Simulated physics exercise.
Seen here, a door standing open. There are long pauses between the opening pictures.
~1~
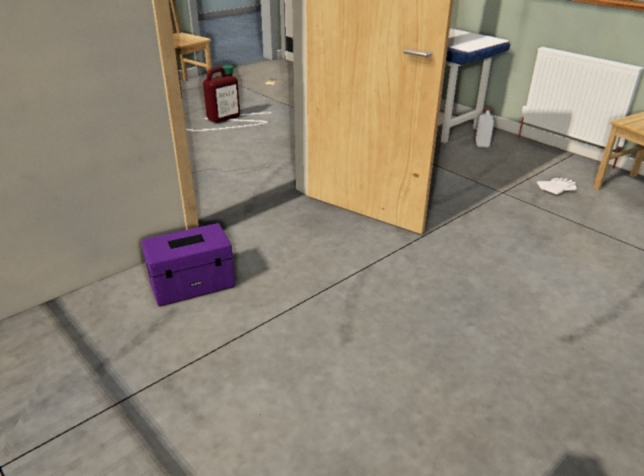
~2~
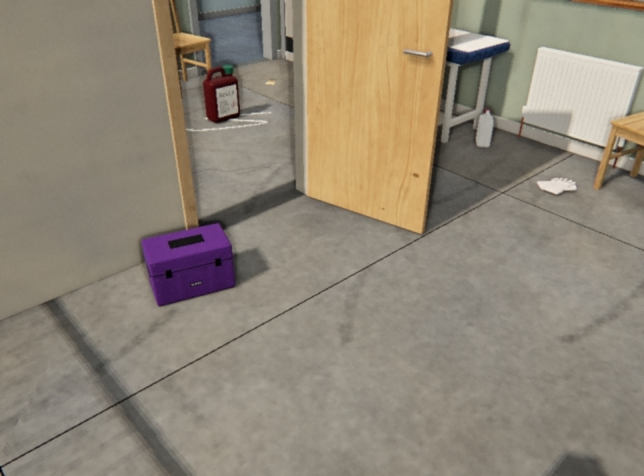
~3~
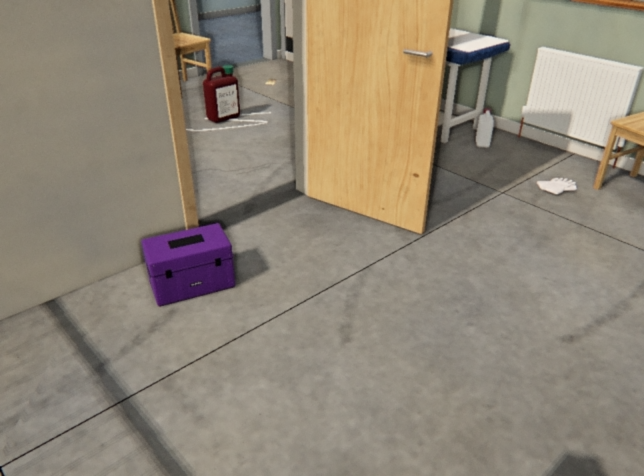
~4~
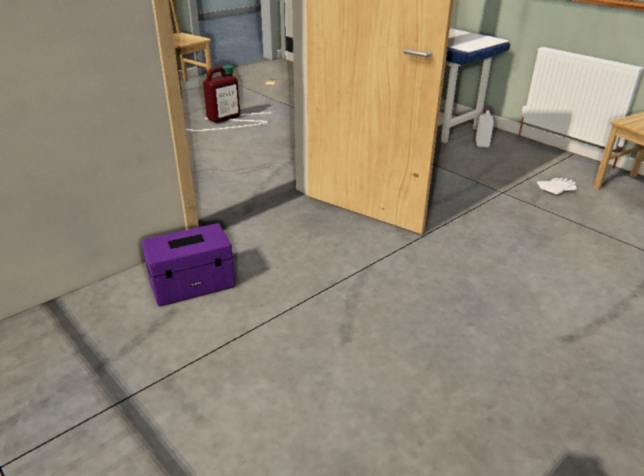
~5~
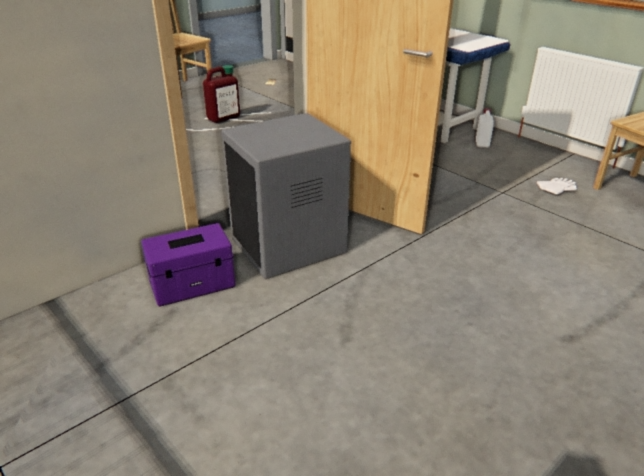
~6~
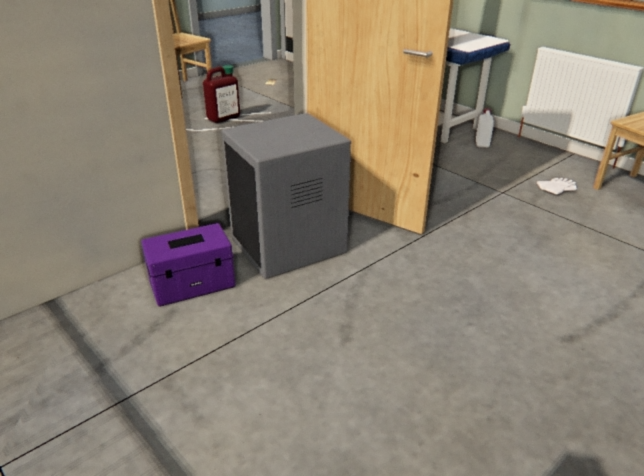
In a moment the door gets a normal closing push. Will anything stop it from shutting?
The door stops short.
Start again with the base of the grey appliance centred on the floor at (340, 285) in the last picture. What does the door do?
Then it is blocked.
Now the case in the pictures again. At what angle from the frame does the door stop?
Some 70° open.
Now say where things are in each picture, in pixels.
The first picture shows door wide open and still; purple toolbox (190, 263).
The second picture shows door wide open and still; purple toolbox (190, 263).
The third picture shows door wide open and still; purple toolbox (190, 263).
The fourth picture shows door wide open and still; purple toolbox (190, 263).
The fifth picture shows door wide open and still; purple toolbox (190, 263).
The sixth picture shows door wide open and still; grey appliance (287, 194); purple toolbox (190, 263).
Then, 0.60 s past the last view, door at 93°.
Then, 1.00 s past the last view, door at 78°.
Finally, door at 68°; both still in place. Final places as the last picture's camera would see them, grey appliance near (286, 194).
